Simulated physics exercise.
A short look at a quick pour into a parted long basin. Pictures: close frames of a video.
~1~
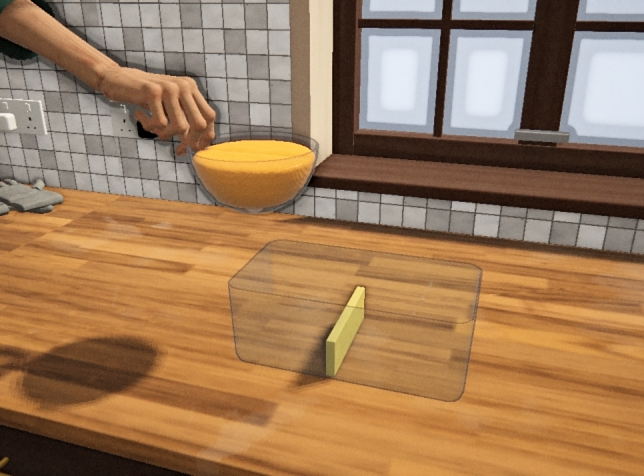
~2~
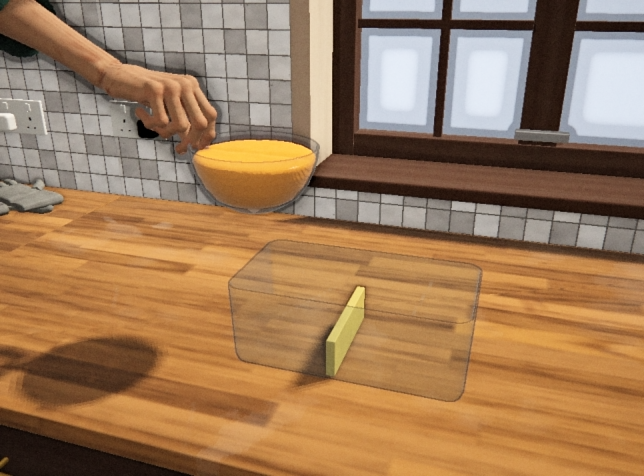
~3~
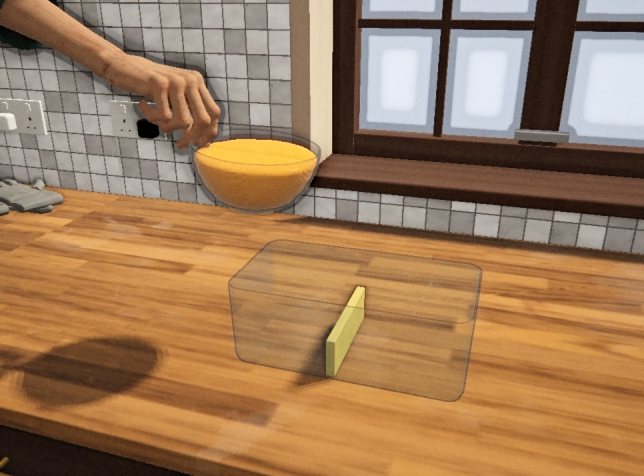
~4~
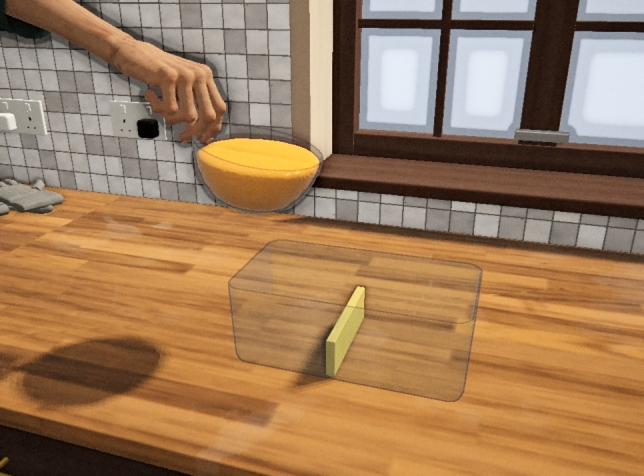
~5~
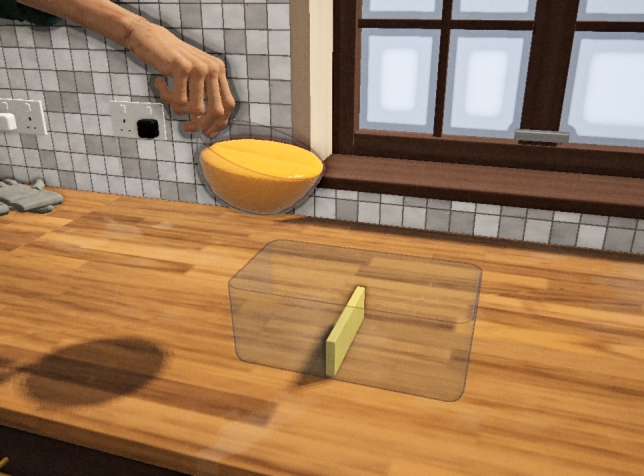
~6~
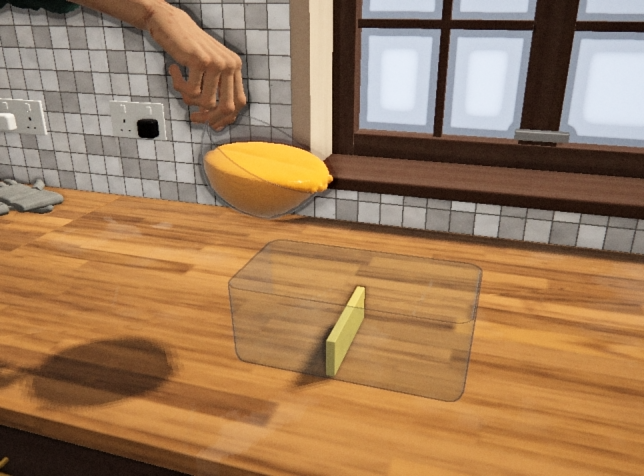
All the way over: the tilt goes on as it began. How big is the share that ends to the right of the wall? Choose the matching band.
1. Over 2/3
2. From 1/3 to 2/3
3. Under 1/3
From 1/3 to 2/3 (2).
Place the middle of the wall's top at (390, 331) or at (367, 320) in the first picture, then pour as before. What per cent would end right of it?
Near 20 % and 30 %.
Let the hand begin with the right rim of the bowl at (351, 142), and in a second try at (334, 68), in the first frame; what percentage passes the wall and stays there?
In turn 85 and 85 in a hundred.
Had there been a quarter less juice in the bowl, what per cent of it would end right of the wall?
That works out to some 50 %.
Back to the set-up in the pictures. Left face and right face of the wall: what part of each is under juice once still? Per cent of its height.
On the left roughly 40, on the right roughly 40.
A moment on, the bowl is tipped on its side and 22 per cent is still to pour, 5 is left of the wall and 36 right of it.
Next, the bowl is tipped on its side and 2 per cent is still to pour, 33 is left of the wall and 57 right of it.
Then the bowl is tipped on its side and 0 per cent is still to pour, 43 is left of the wall and 55 right of it.
Later the bowl is tipped on its side and 0 per cent is still to pour, 43 is left of the wall and 55 right of it.
Finally, 43 per cent lies left of the wall, 56 right of it and 1 outside.
